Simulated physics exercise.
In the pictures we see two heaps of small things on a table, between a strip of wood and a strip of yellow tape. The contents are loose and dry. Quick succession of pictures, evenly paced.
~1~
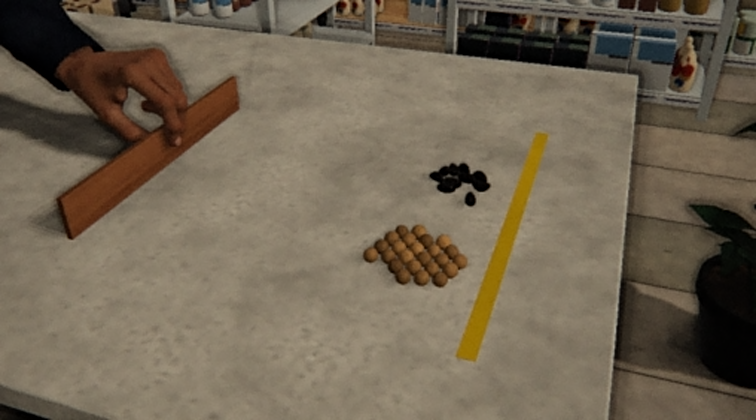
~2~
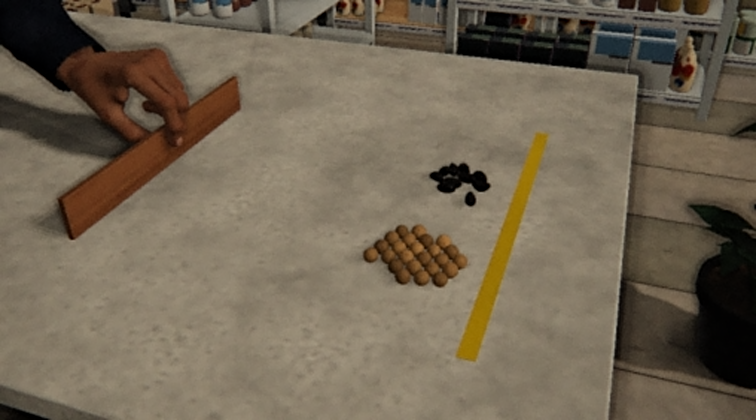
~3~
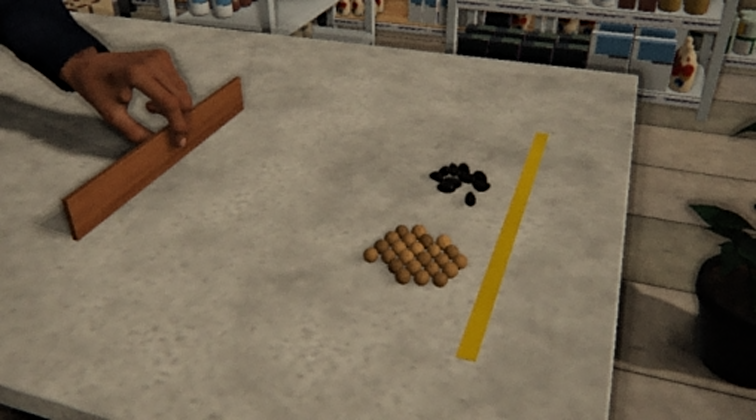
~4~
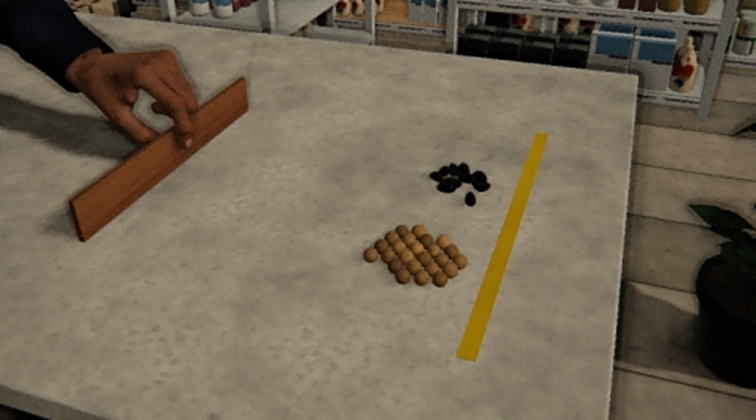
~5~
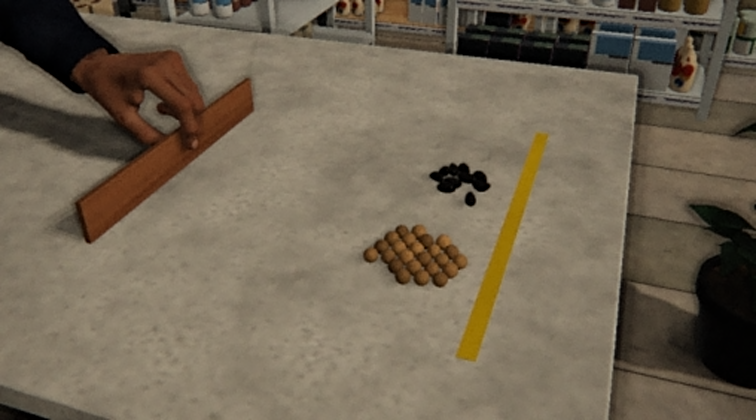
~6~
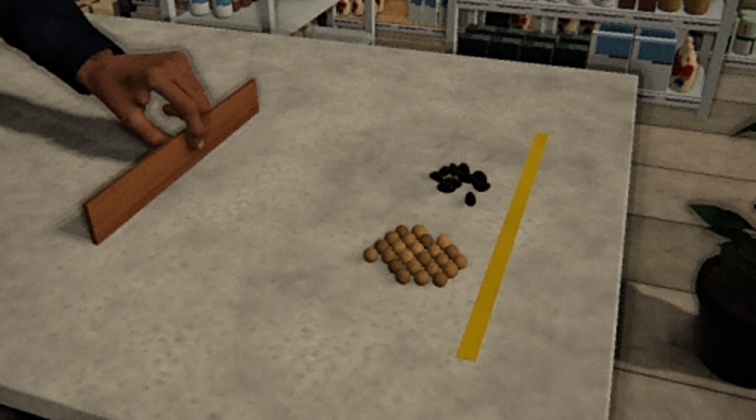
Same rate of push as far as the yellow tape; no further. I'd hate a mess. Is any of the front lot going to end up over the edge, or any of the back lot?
Front lot: You will lose none. Back lot: You will lose none.
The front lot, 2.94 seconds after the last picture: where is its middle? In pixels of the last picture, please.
Close to (528, 277).
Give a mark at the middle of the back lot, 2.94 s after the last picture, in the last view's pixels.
Near (540, 193).
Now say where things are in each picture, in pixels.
In the first frame, strip of wood near (80, 206), at rest; yellow tape near (540, 141), about a palm's width from the edge; edge at (624, 246); front lot near (416, 250), a few round wooden beads; back lot near (467, 178), a few black beans.
In the second frame, strip of wood near (81, 207); back lot near (467, 178).
In the third frame, strip of wood near (85, 208); front lot near (416, 250).
In the fourth frame, strip of wood near (91, 209); back lot near (467, 178).
In the fifth frame, strip of wood near (98, 210); front lot near (416, 250).
In the sixth frame, strip of wood near (105, 212); yellow tape near (540, 141); edge at (624, 246); front lot near (416, 250); back lot near (467, 178).
Then, 1.46 s on from there, strip of wood still moving, near (345, 157); front lot all on the table, its front near (460, 262); back lot all on the table, its front near (480, 186).
Then, 2.94 s on from there, strip of wood stopped at the yellow tape; front lot all on the table, its front near (557, 268); back lot all on the table, its front near (557, 200).
Then, 3.22 s on from there, strip of wood stopped at the yellow tape; front lot all on the table, its front near (571, 269); back lot all on the table, its front near (557, 200).
In the end, strip of wood stopped at the yellow tape; front lot all on the table, its front near (571, 269); back lot all on the table, its front near (557, 200).
